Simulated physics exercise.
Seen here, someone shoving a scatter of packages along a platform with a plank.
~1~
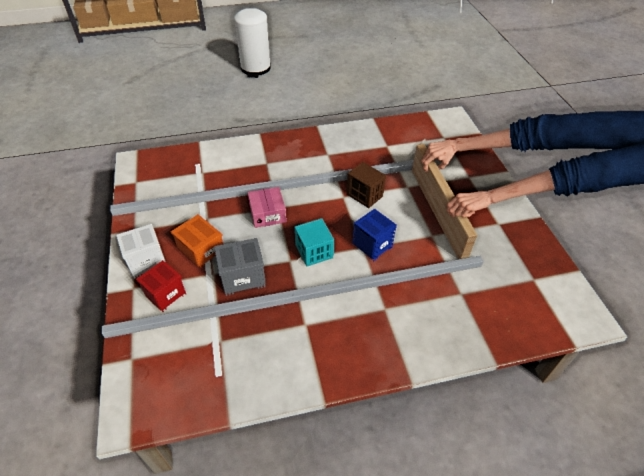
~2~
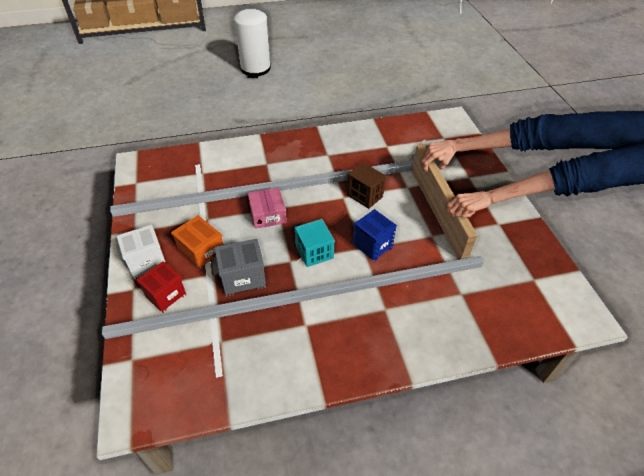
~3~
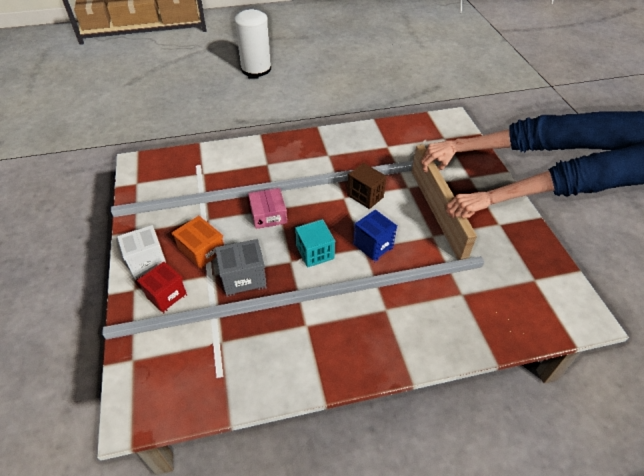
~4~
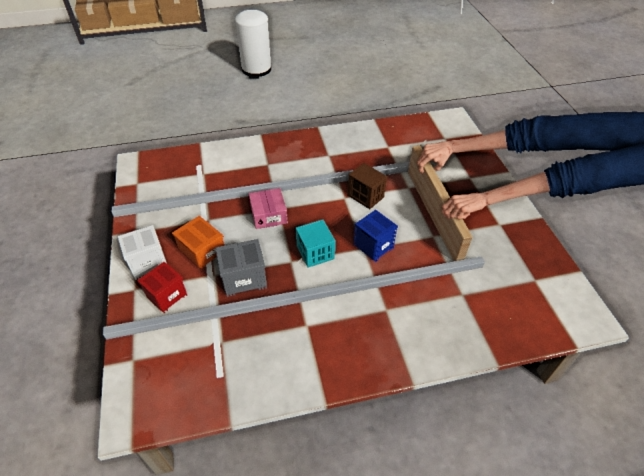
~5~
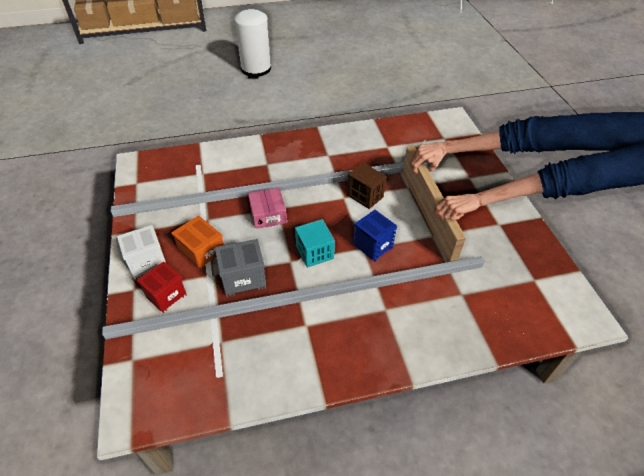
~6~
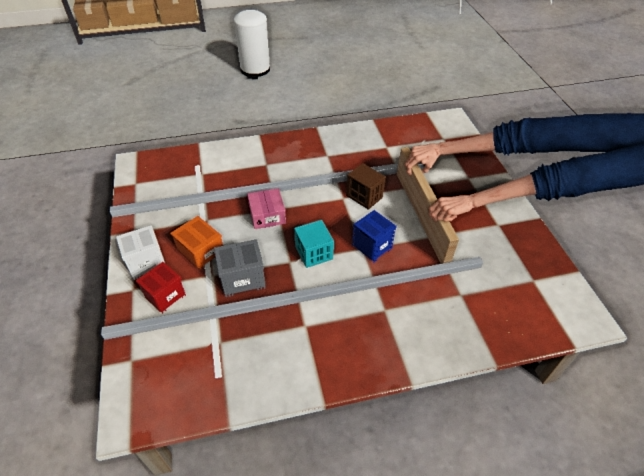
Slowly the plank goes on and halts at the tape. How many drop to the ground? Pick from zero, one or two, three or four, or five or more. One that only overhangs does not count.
Outcome: The number that fall off is one or two.
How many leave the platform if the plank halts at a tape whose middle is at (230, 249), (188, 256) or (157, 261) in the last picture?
In that order 0, 2 and 4.
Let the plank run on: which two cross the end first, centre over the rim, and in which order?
The order is the red tote, the white tote.
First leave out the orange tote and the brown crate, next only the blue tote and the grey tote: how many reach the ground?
It would be 1 and 0.
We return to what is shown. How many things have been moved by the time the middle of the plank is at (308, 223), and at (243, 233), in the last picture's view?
5 and 8.
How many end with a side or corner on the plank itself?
In contact: 2.
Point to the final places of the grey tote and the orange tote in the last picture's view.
The grey tote stops around (124, 294); the orange tote around (131, 248).
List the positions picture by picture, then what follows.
In the first frame, white tote (143, 251); red tote (162, 286); orange tote (199, 241); plank (441, 200); tape (206, 252).
In the second frame, red tote (163, 287); pink parcel (267, 208).
In the third frame, orange tote (200, 242); grey tote (242, 268).
In the fourth frame, white tote (144, 253); blue tote (375, 236).
In the fifth frame, red tote (163, 287); turquoise crate (315, 243).
In the sixth frame, white tote (142, 253); red tote (162, 288); orange tote (198, 242); plank (424, 203); tape (206, 253).
Soon after, none off yet; white tote at rest near (142, 253); red tote at rest near (162, 288); orange tote at rest near (198, 242).
After that, none off yet; white tote displaced a little near (137, 254); red tote displaced about its own width near (130, 299); orange tote displaced about its own width near (174, 244).
In the end, the number that fall off is one or two; gone, red tote and white tote.
